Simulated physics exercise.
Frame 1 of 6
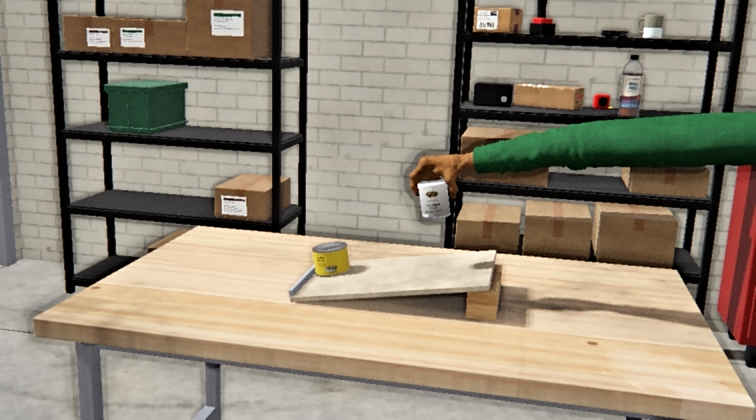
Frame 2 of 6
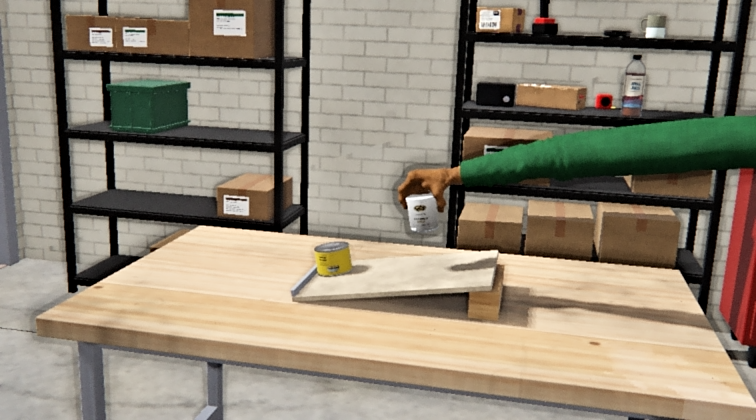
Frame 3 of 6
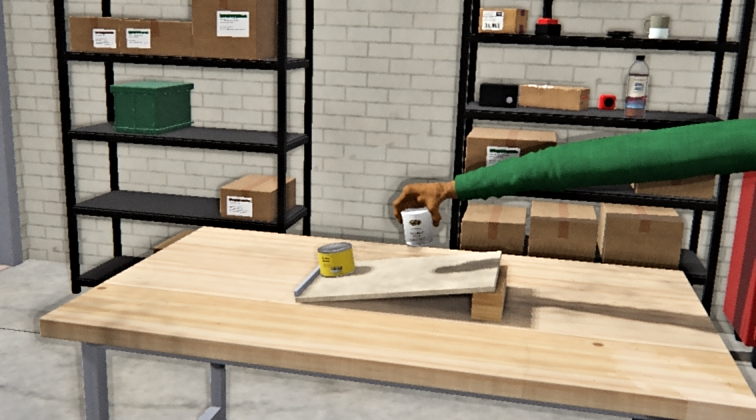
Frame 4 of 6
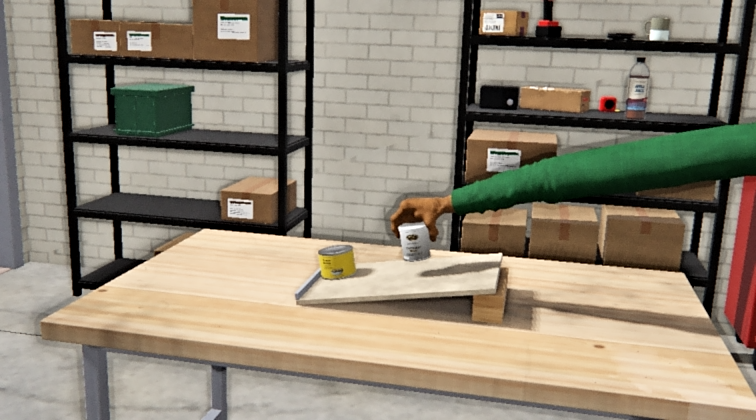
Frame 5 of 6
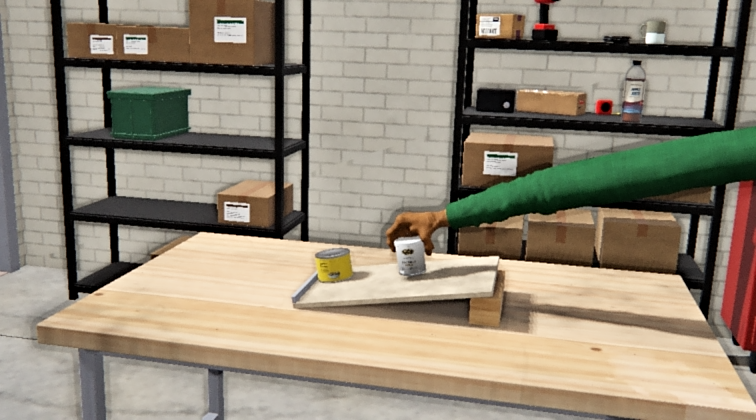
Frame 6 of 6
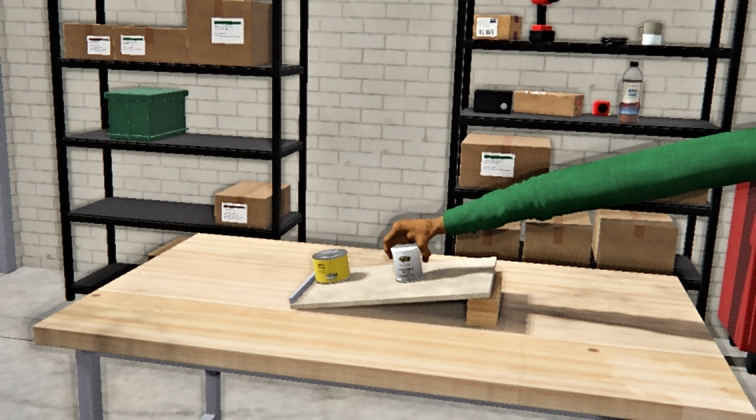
A hand lowers a white tin onto a tilted board beside a yellow tub.
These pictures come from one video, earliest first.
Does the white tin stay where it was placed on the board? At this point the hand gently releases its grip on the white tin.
Yes, sits tight.
Then, 0.20 s later than the last frame, all is still.
Then, 0.40 s later than the last frame, white tin resting near (408, 263).
When it is over, both as before. End places, in pixels of the last picture, white tin near (408, 263). The white tin stays where it is put.
